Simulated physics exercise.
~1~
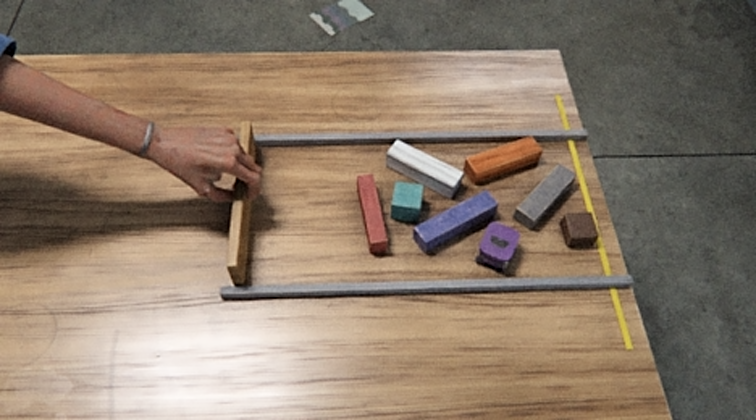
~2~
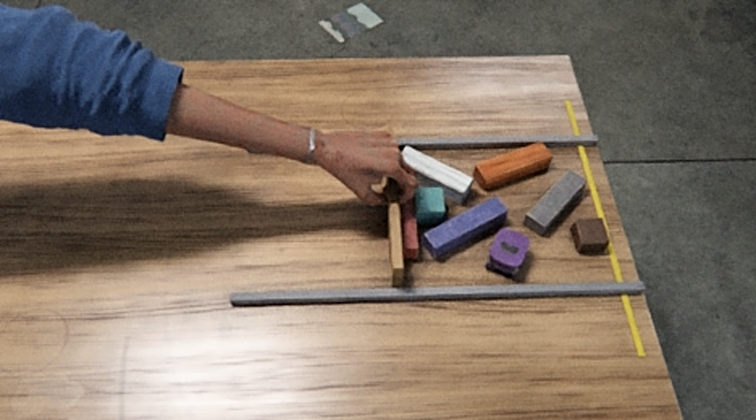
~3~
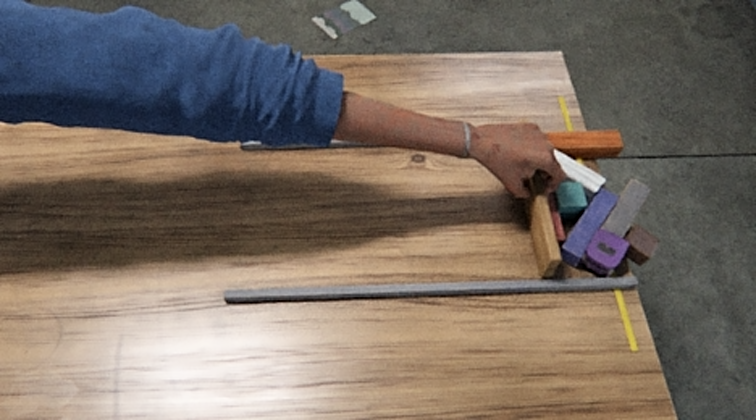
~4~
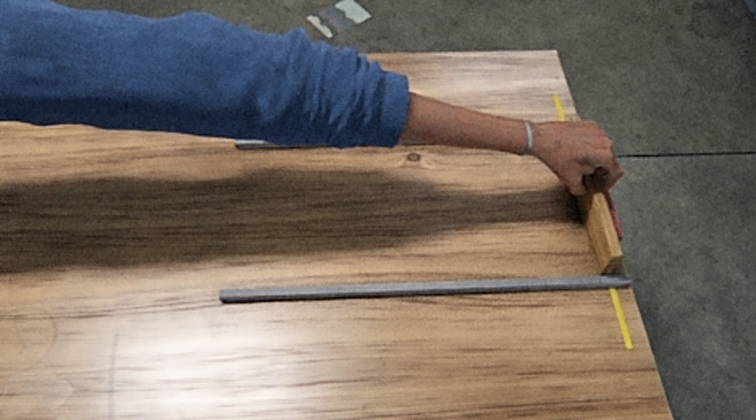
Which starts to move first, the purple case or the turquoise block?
The turquoise block starts to move first, while the purple case only moves later as the board is pushed further right.
On a wooden table, a hand slides a board right, pushing nearly all the blocks off.
